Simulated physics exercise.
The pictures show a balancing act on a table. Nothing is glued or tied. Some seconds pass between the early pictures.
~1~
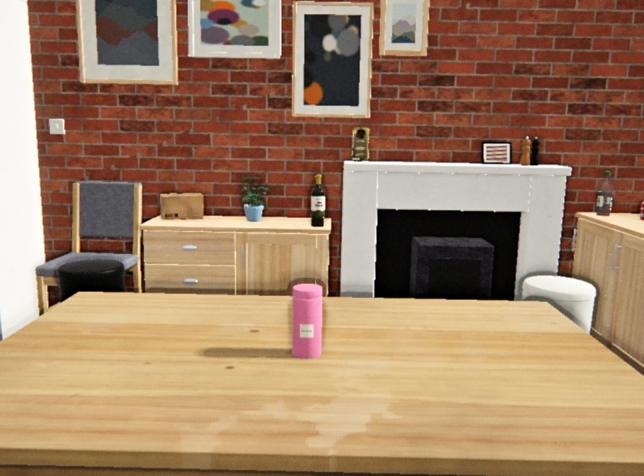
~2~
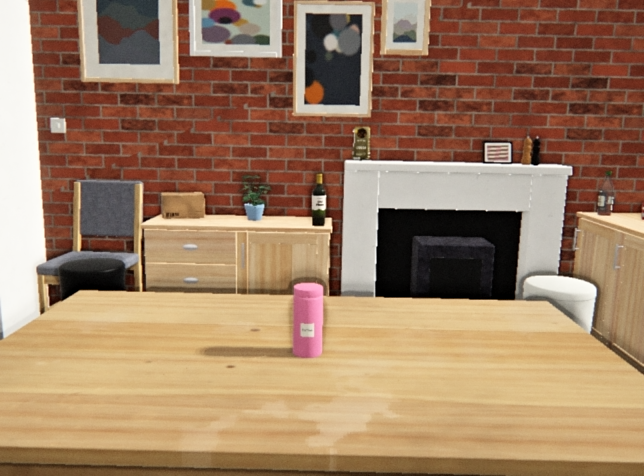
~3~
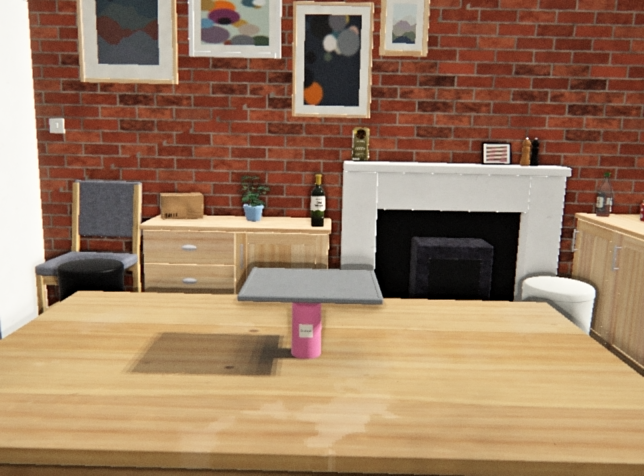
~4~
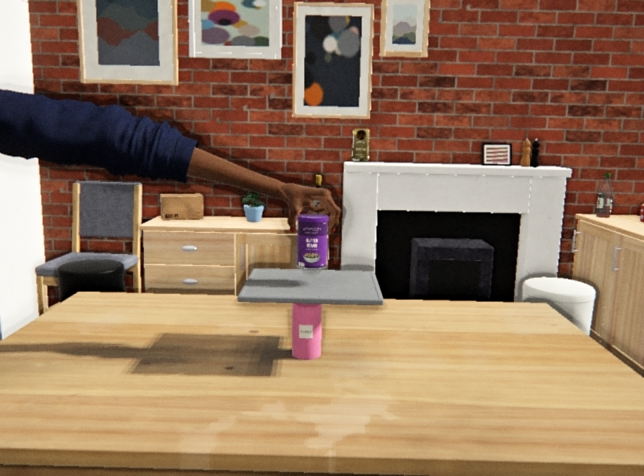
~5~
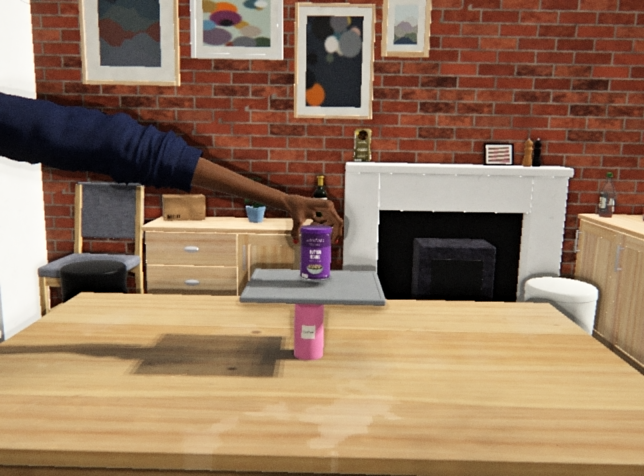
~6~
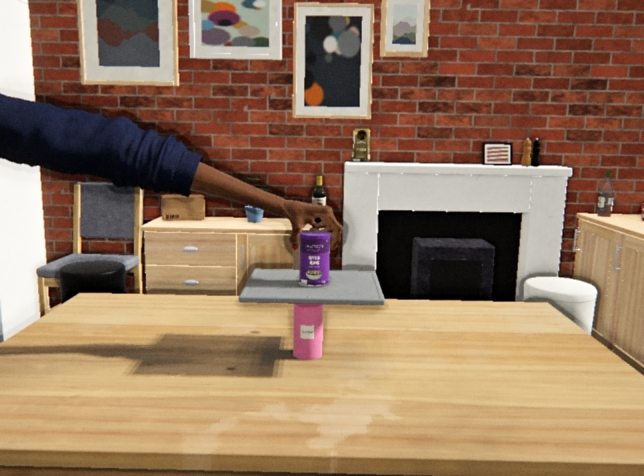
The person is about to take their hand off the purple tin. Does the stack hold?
The stack keeps its balance.
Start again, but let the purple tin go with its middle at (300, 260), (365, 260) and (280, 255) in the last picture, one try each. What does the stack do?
First, it stays up; second, it comes apart; third, it keeps its balance.
Then, 0.50 s after the last picture, nothing has stirred.
Then, 1.30 s after the last picture, things are still on the move.
Then, 2.10 s after the last picture, nothing has stirred.
At rest, all 3 in place. Seen from the same camera at the end, purple tin near (315, 259). The stack holds.
